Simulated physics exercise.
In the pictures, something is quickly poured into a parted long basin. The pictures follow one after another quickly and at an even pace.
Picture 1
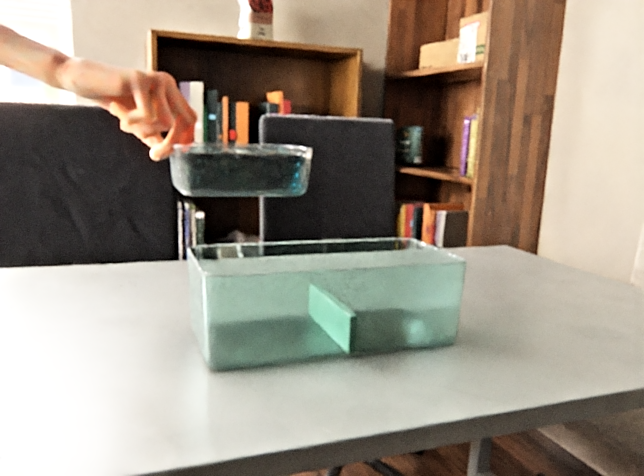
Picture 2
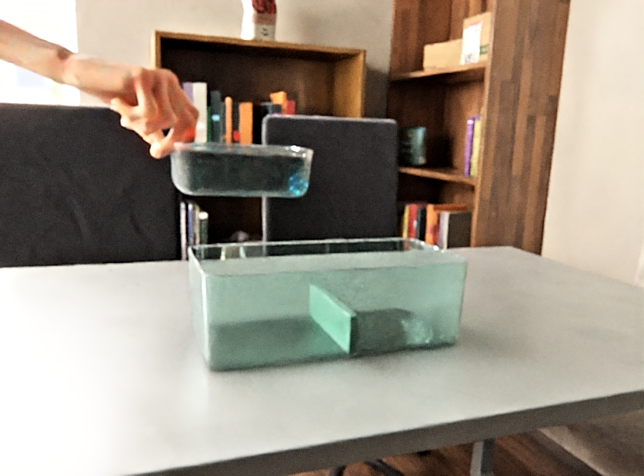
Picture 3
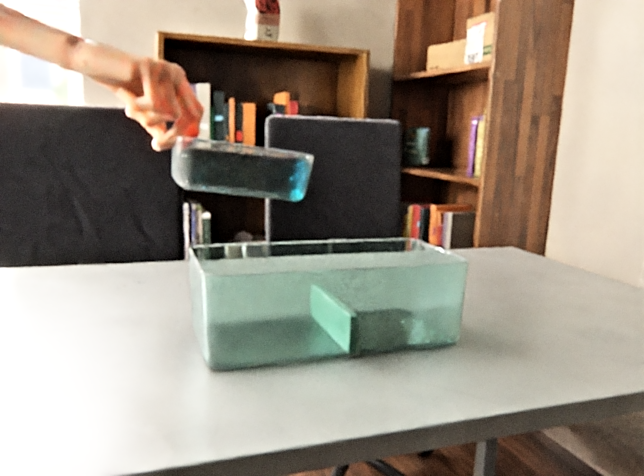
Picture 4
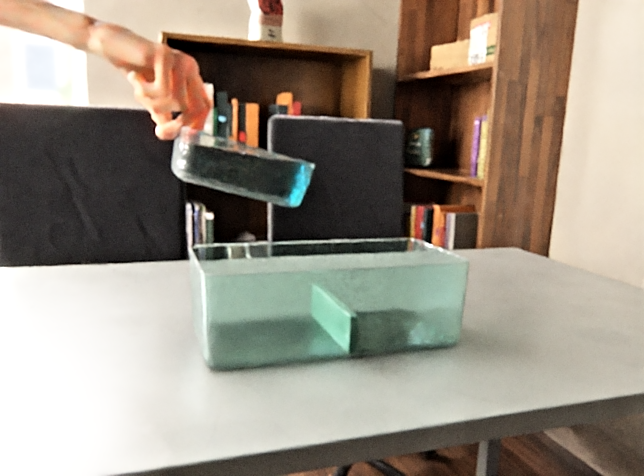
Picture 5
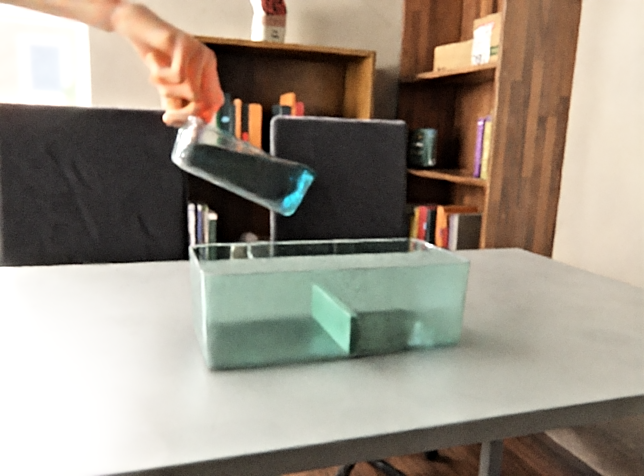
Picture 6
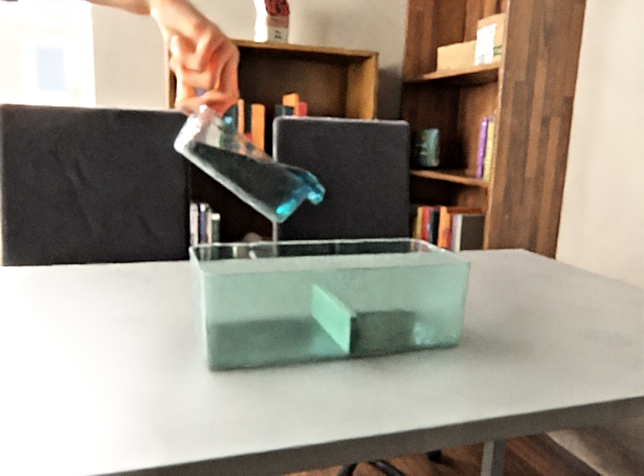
To begin with, a hand holds a small clear container of dark bluish liquid nearly level above a long, divided glass basin on a gray table. The hand then tilts the container increasingly steeply down to the right, and the liquid gathers at the lower end until blue liquid reaches over its rim.
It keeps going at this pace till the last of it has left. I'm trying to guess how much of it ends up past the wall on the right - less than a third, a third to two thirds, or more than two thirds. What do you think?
The share right of the wall does reach a third but does not go past two thirds.
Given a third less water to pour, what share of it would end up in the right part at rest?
About 20 in a hundred.
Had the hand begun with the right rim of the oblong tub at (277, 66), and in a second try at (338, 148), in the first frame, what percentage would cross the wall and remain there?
Try one: 35 %; try two: 80 %.
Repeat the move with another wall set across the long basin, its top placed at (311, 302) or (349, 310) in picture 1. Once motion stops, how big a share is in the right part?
With the first placement it is 75 %, with the second 25 %.
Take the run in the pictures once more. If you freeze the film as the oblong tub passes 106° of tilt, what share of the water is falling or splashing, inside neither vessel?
I'd say some 10 per cent.
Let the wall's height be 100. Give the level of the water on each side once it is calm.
About 30 per cent on the left and 30 per cent on the right.
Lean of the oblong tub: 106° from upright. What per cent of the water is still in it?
Near 0 percent is still in there.
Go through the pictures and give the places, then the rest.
In the first frame, it leans 0°; its right rim is at (301, 149); the water meets the walls at (174, 152) and (298, 155); the long basin's rim runs from (195, 262) to (438, 250); the wall's top is at (331, 299).
In the second frame, it leans 2°; its right rim is at (302, 151); the water meets the walls at (175, 151) and (299, 155).
In the third frame, it leans 6°; its right rim is at (304, 156); the water meets the walls at (176, 148) and (300, 157).
In the fourth frame, it leans 14°; its right rim is at (304, 165); the water meets the walls at (179, 145) and (302, 161).
In the fifth frame, it leans 25°; its right rim is at (304, 176); the water meets the walls at (180, 144) and (296, 167); 5 per cent is over the edge.
In the sixth frame, it leans 37°; its right rim is at (300, 189); the water meets the walls at (180, 141) and (280, 168); 14 per cent is over the edge.
A moment on, the oblong tub is tipped right over and 2 per cent is still to pour, 42 is left of the wall and 47 right of it.
Next, the oblong tub is tipped right over and 0 per cent is still to pour, 49 is left of the wall and 43 right of it.
Then the oblong tub is tipped right over and 0 per cent is still to pour, 52 is left of the wall and 44 right of it.
Later the oblong tub is tipped right over and 0 per cent is still to pour, 52 is left of the wall and 45 right of it.
At rest 52 per cent lies left of the wall, 45 right of it and 3 outside.
